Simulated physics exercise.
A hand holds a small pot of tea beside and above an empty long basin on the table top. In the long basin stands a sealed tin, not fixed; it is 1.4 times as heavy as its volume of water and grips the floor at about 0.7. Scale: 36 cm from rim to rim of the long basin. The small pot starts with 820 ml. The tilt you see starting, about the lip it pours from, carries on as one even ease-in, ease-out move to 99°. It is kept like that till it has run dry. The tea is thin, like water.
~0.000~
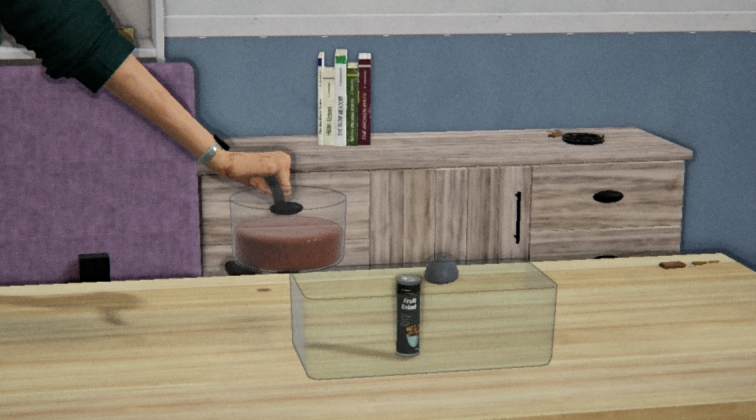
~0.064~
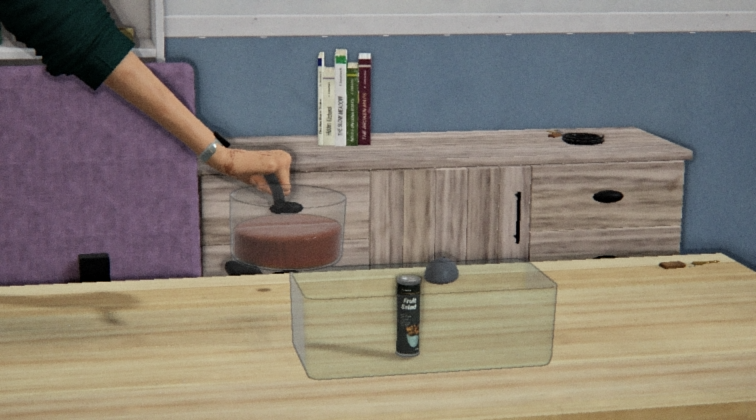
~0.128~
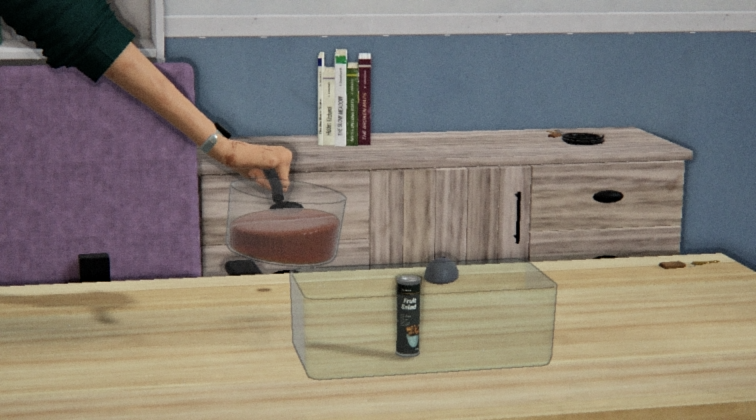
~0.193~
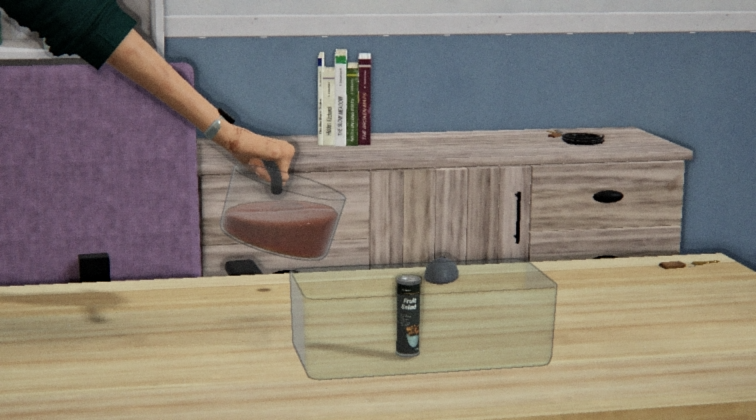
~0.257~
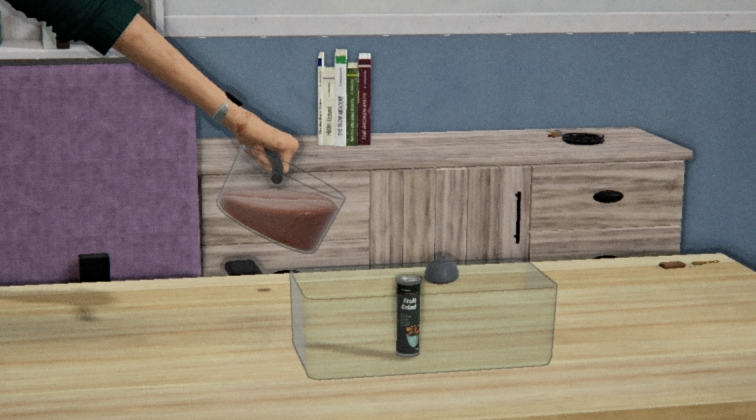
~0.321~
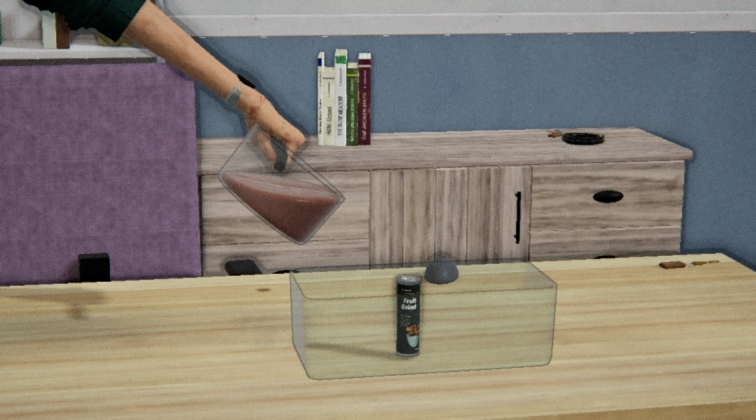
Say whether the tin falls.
The tin keeps standing.
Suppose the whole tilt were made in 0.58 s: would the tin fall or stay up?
The tin remains upright.
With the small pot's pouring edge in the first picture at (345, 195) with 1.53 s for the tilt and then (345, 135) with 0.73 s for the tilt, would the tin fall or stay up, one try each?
First it remains upright; then it remains upright.
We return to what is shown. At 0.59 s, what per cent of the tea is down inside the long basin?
Near 3 in a hundred.
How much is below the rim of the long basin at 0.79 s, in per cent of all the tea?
About 70 per cent.
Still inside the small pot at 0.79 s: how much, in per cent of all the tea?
About 12 per cent.
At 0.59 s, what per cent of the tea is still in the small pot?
Some 48 per cent.
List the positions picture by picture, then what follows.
Tilt 0°; pouring edge (345, 197); surface from (233, 229) to (341, 225); the long basin's rim runs from (297, 285) to (542, 273); the tin's top is at (409, 282), in the first picture.
Tilt 2°; pouring edge (345, 197); surface from (232, 229) to (341, 223), in the second picture.
Tilt 7°; pouring edge (344, 197); surface from (229, 224) to (339, 216), in the third picture.
Tilt 16°; pouring edge (344, 197); surface from (224, 213) to (337, 209), in the fourth picture.
Tilt 27°; pouring edge (343, 197); surface from (220, 196) to (337, 202), in the fifth picture.
Tilt 40°; pouring edge (343, 197); surface from (220, 175) to (340, 193), in the sixth picture.
After 0.59 s the tilt is 91° and 48 per cent is still to pour; the tin stands where it began.
After 0.79 s the tilt is 99° and 11 per cent is still to pour; the tin stands where it began.
After 1.00 s the tilt is 99° and 2 per cent is still to pour; the tin stands where it began.
After 1.23 s the tilt is 99° and 0 per cent is still to pour; the tin stands where it began.
In the end the tin stands where it began.
